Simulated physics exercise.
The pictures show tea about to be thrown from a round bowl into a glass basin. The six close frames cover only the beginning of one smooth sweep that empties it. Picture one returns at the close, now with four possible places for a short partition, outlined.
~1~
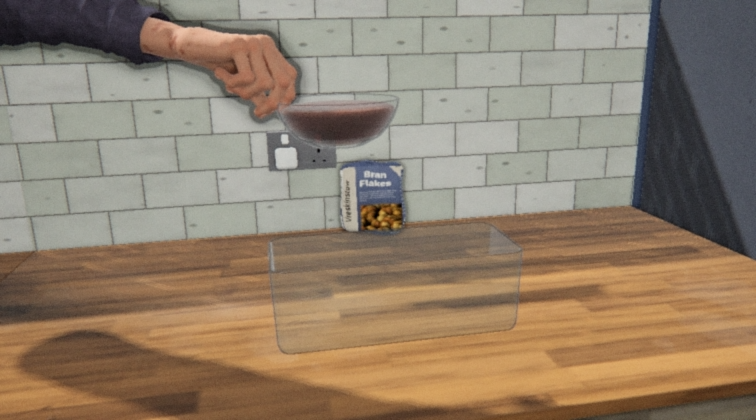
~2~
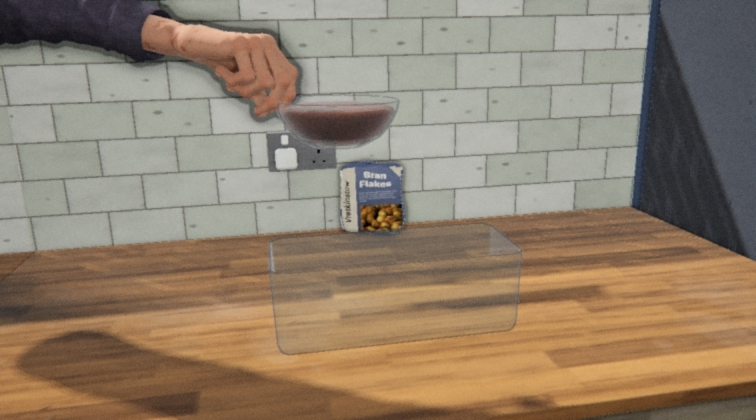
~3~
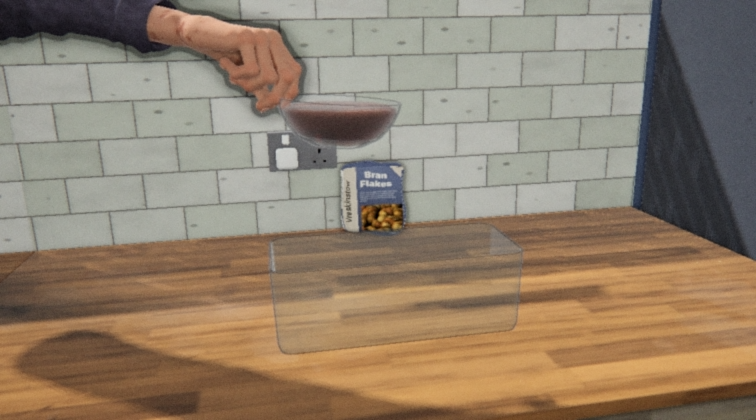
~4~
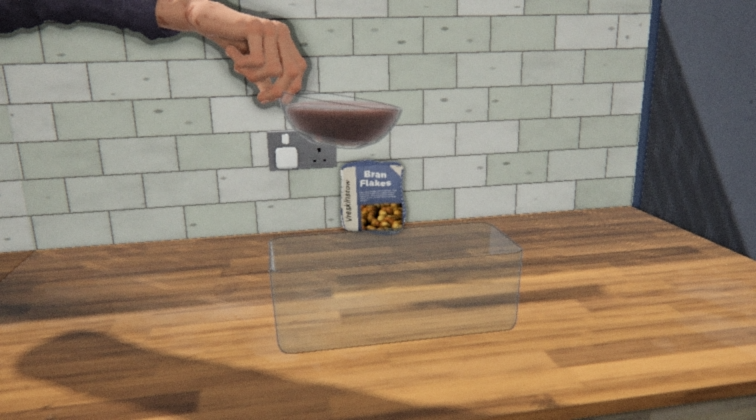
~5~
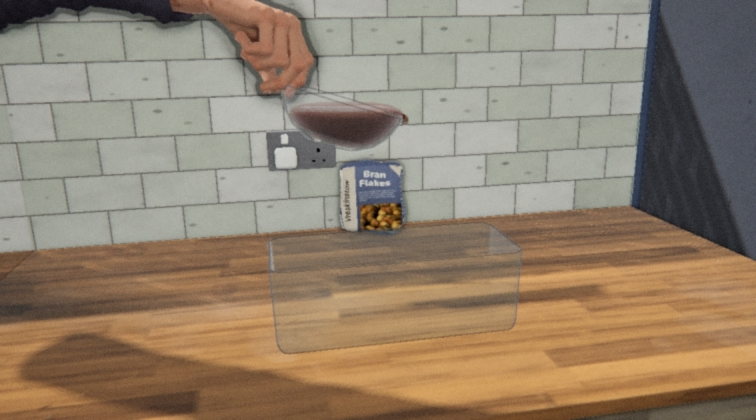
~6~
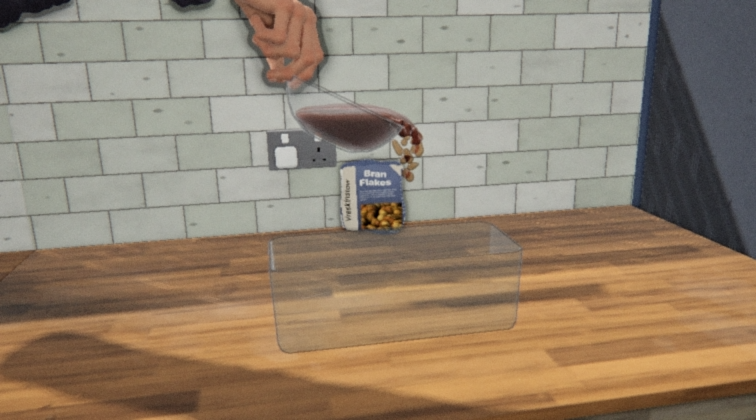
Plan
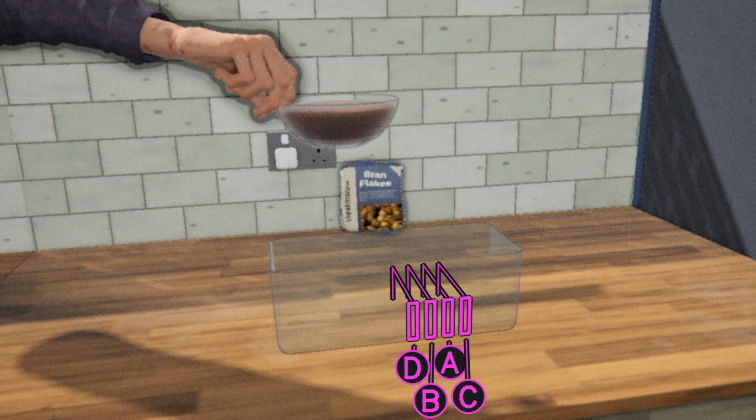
Hand tilting a round glass bowl of dark reddish-brown tea to the right, the contents starting over the lip above a clear basin.
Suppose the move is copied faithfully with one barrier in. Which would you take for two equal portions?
It is C.
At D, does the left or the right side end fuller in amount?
The right side.
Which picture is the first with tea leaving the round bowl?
Picture 5.
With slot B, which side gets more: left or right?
The right one.
In magenta, A at (449, 341); B at (431, 343); C at (466, 339); D at (414, 345).
For slot A, about 26 % ends left of the wall and 73 % right of it.
For slot B, about 13 % ends left of the wall and 87 % right of it.
For slot C, about 51 % ends left of the wall and 49 % right of it.
For slot D, about 4 % ends left of the wall and 95 % right of it.
